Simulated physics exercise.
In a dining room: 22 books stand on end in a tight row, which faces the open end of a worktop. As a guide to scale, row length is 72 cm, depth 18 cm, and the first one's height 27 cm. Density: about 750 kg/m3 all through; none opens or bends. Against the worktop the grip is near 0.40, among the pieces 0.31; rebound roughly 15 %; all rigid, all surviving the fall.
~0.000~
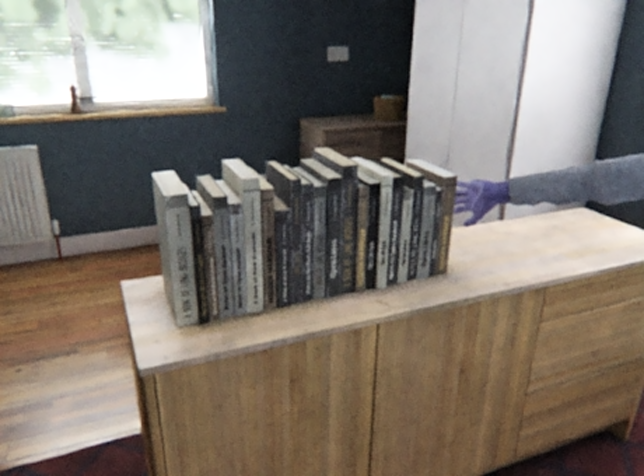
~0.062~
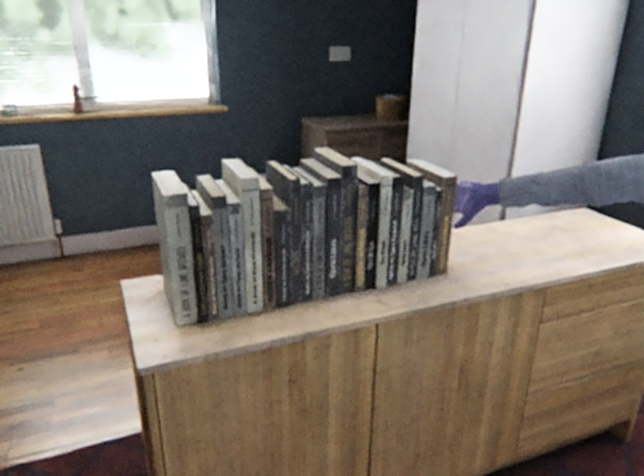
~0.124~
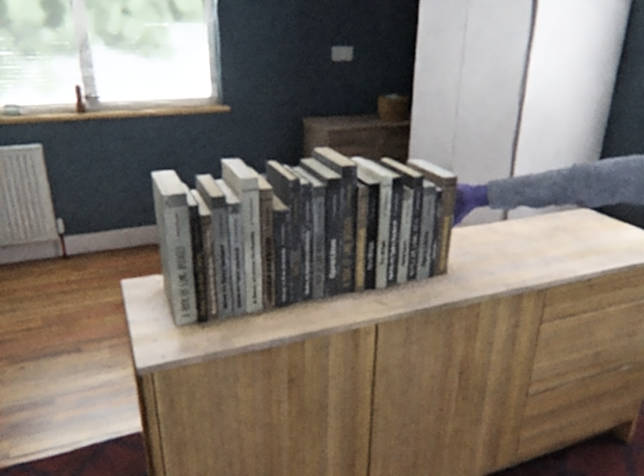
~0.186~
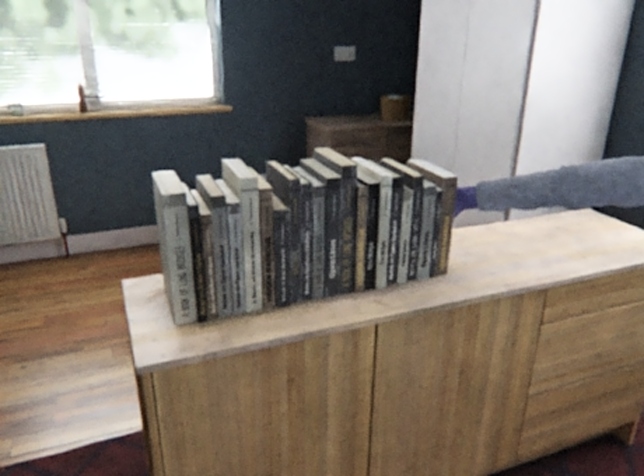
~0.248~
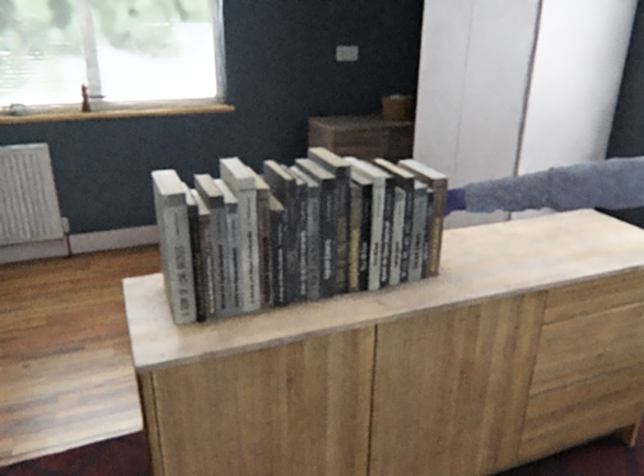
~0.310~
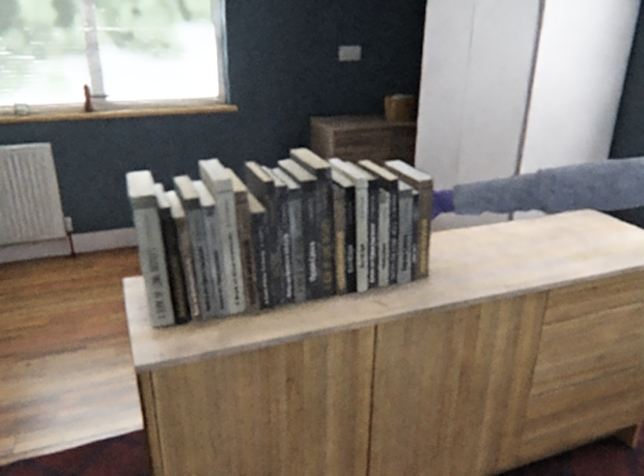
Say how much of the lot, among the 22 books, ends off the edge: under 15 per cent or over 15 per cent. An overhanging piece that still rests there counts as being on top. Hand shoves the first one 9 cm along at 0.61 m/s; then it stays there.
The share ending off the edge is upwards of 15 per cent.
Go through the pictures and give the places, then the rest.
In the first picture (places mark the middle of the side facing us; the camera moves round a little), hand (481, 196) 12 cm from the first; nothing disturbed.
In the second picture, hand (470, 197) 8 cm from the first.
In the third picture, hand (459, 199) 46 mm from the first.
In the fourth picture, hand 9 mm from the first.
In the fifth picture, hand 29 mm in; 7 disturbed, none off the edge.
In the sixth picture, hand 7 cm in; steepest lean 4°, the book at (189, 271); 22 disturbed, none off the edge.
After 0.50 s, none of the 22 books off the edge, 22 disturbed.
After 1.14 s, 4 of the 22 books off the edge.
At rest (2.3 s), 6 of the 22 books off the edge. That is 27 per cent.
